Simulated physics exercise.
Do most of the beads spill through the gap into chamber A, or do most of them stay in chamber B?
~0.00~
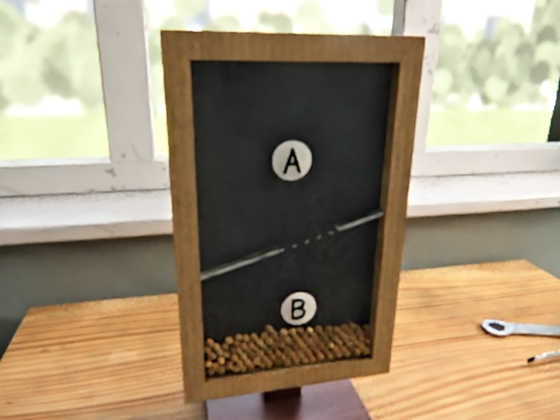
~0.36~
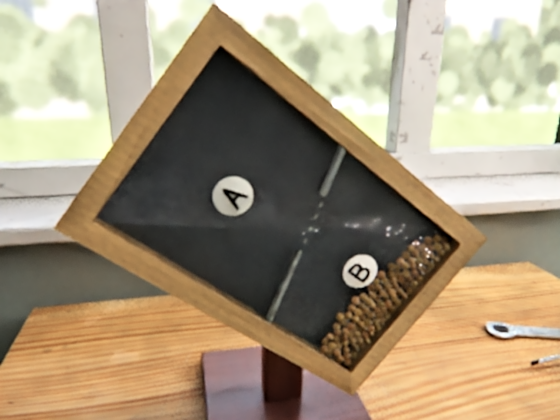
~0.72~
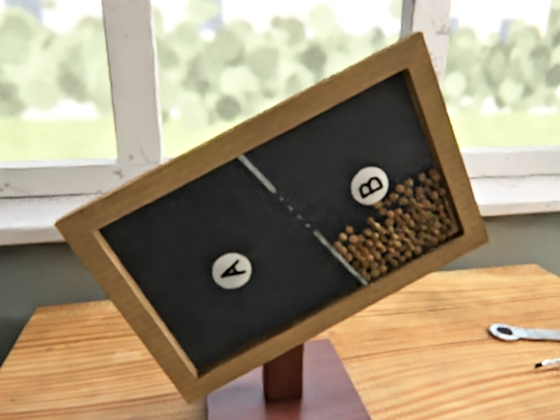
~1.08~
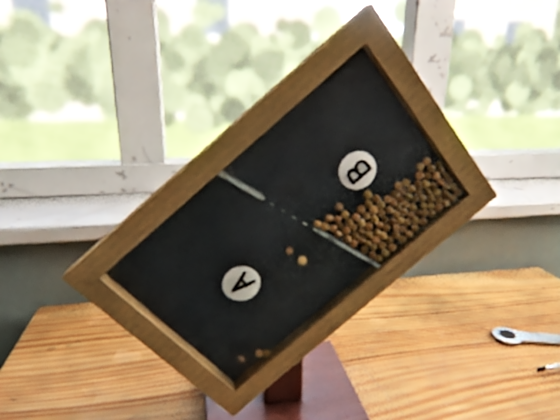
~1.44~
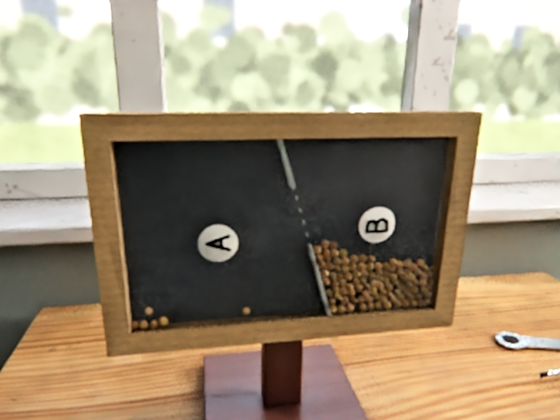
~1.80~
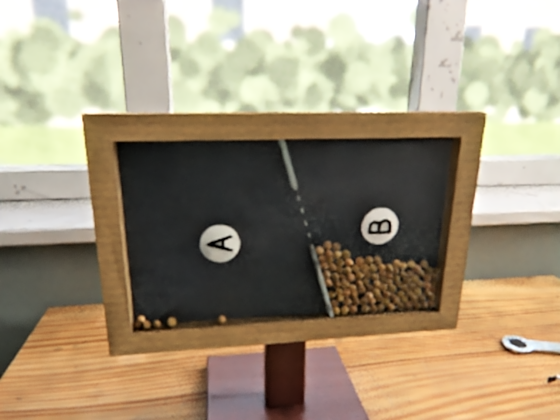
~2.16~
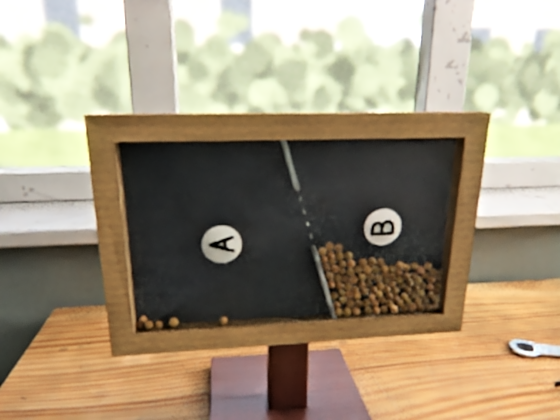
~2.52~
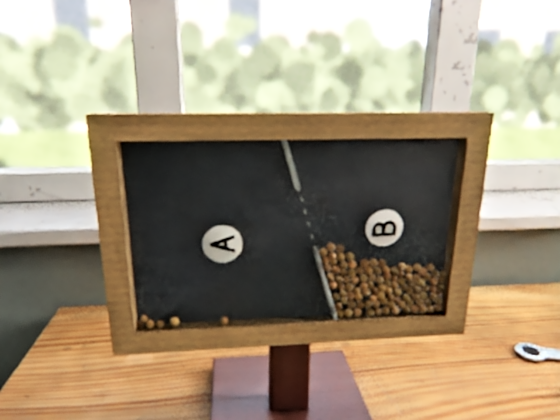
Most of the beads stay in chamber B. Only a few end up in chamber A.
